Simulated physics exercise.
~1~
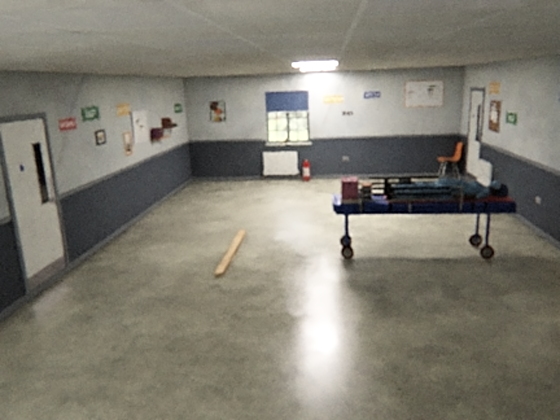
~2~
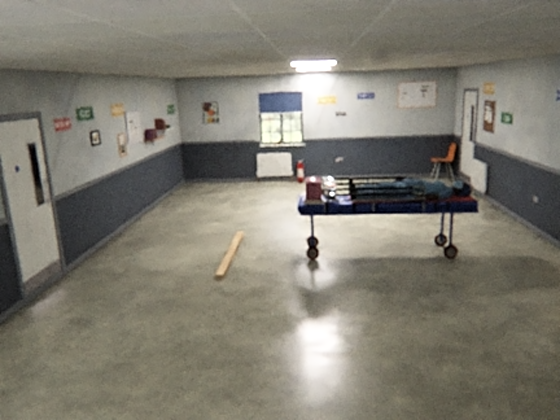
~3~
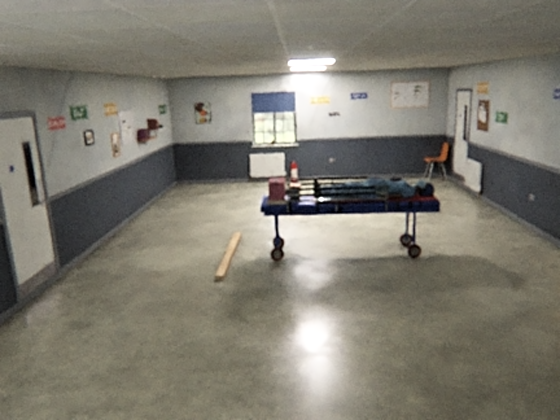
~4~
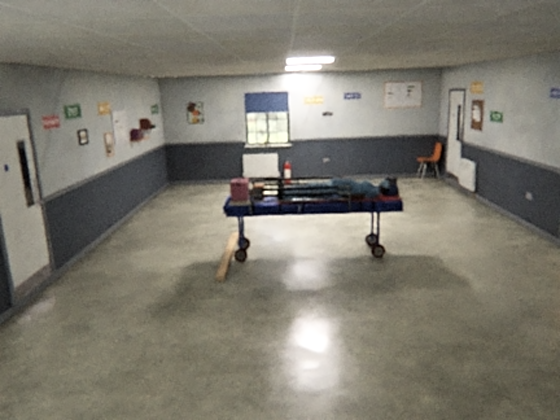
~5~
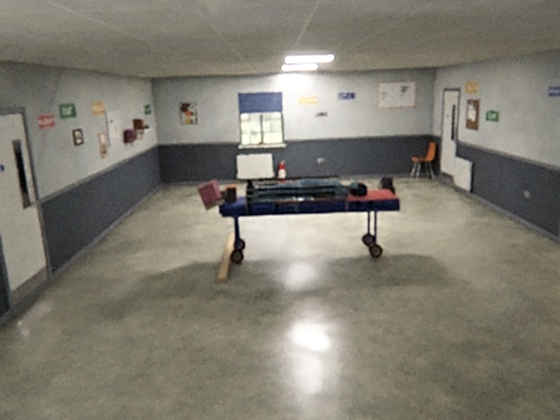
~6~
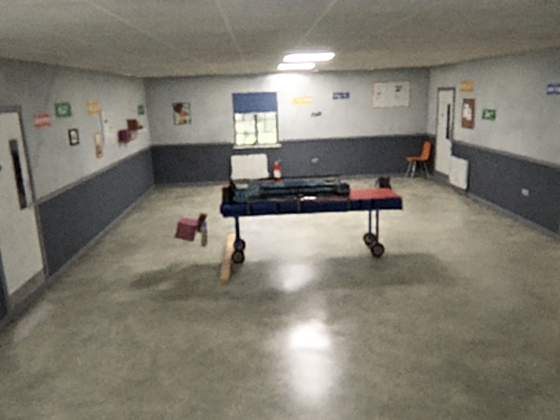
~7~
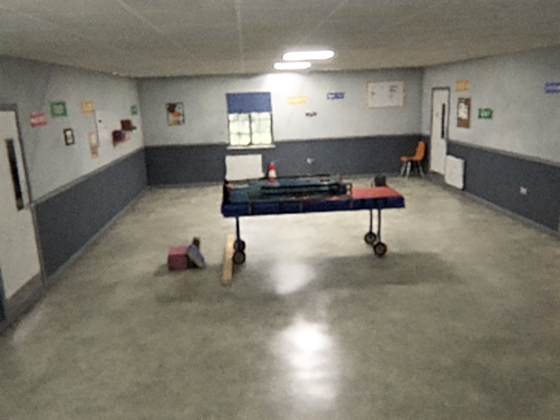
At the start, a wheeled stretcher stands at the right of a grey-walled room, with a person lying along it and a pinkish holdall among the small items at its left end. It rolls left toward a low wooden sill on the floor and stops there without tilting. The person slides a little further left, baring a red surface behind, while the holdall, a blue folder and a small box tumble over the left end. They end up on the floor beyond the sill, while the person and a small orange pump remain aboard, the feet short of the edge.
